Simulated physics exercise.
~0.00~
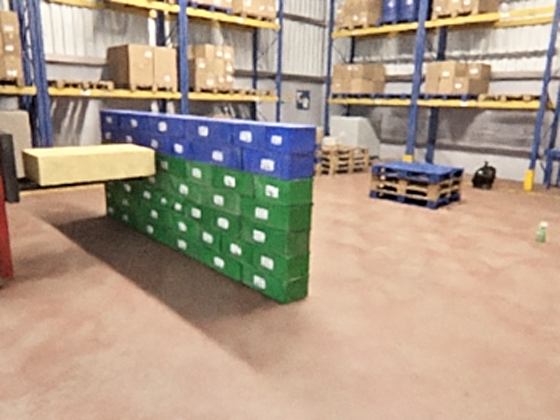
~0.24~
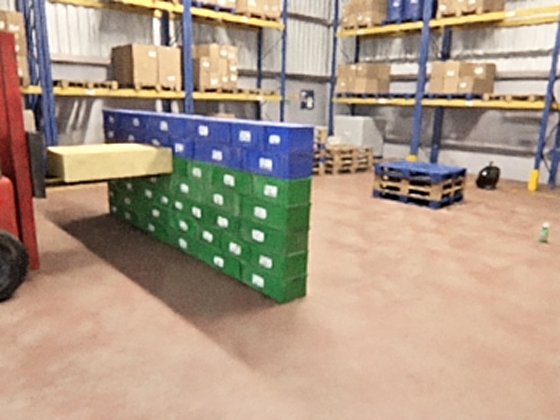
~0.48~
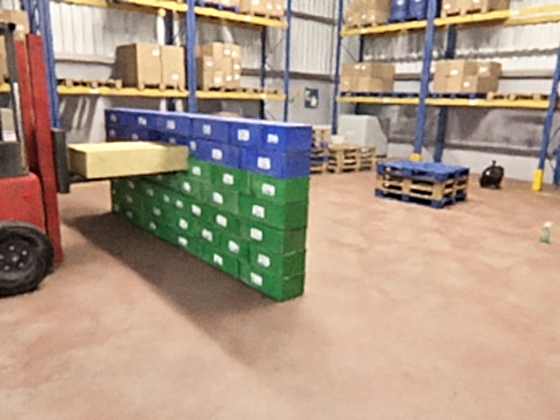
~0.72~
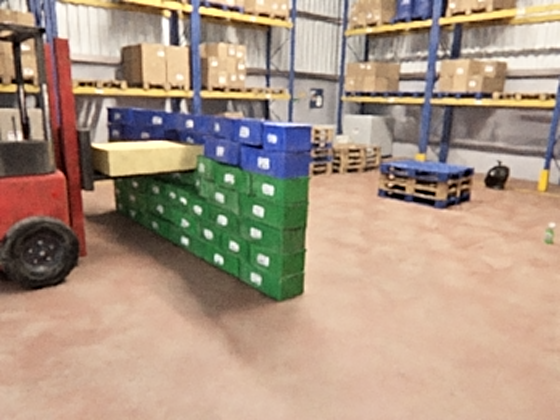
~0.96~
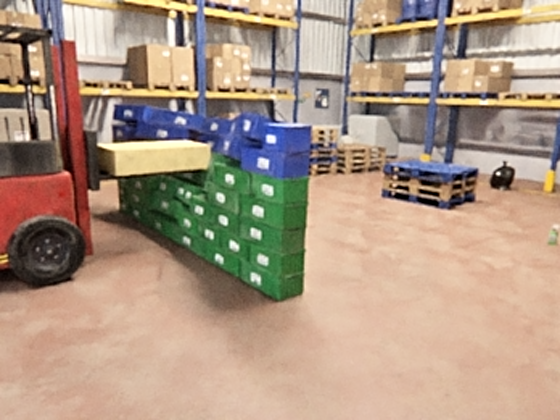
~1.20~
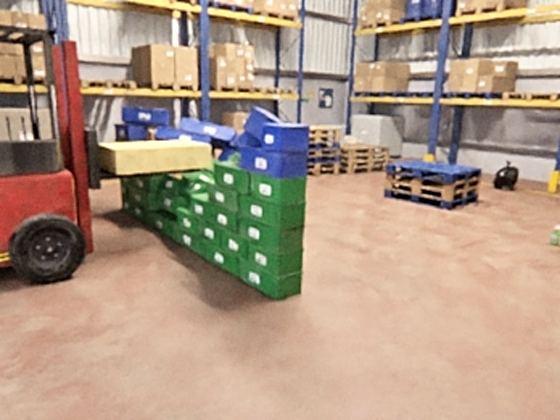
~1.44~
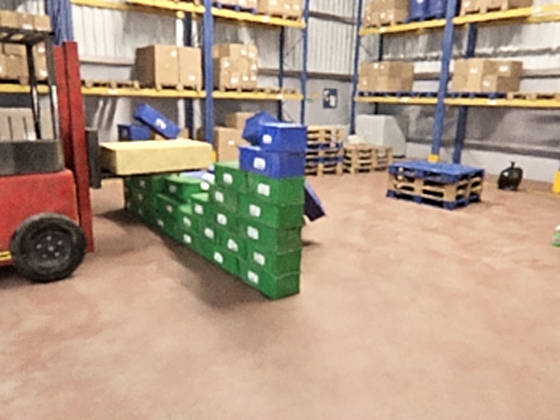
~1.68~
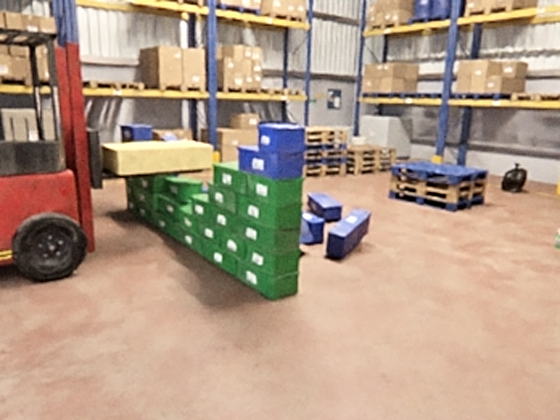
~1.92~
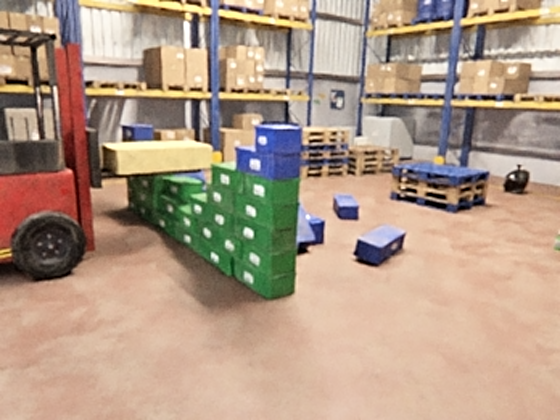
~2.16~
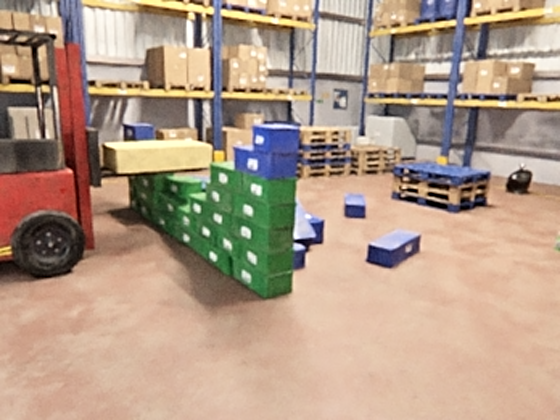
A red forklift pushes a yellow load into stacked totes, knocking most blue ones down.
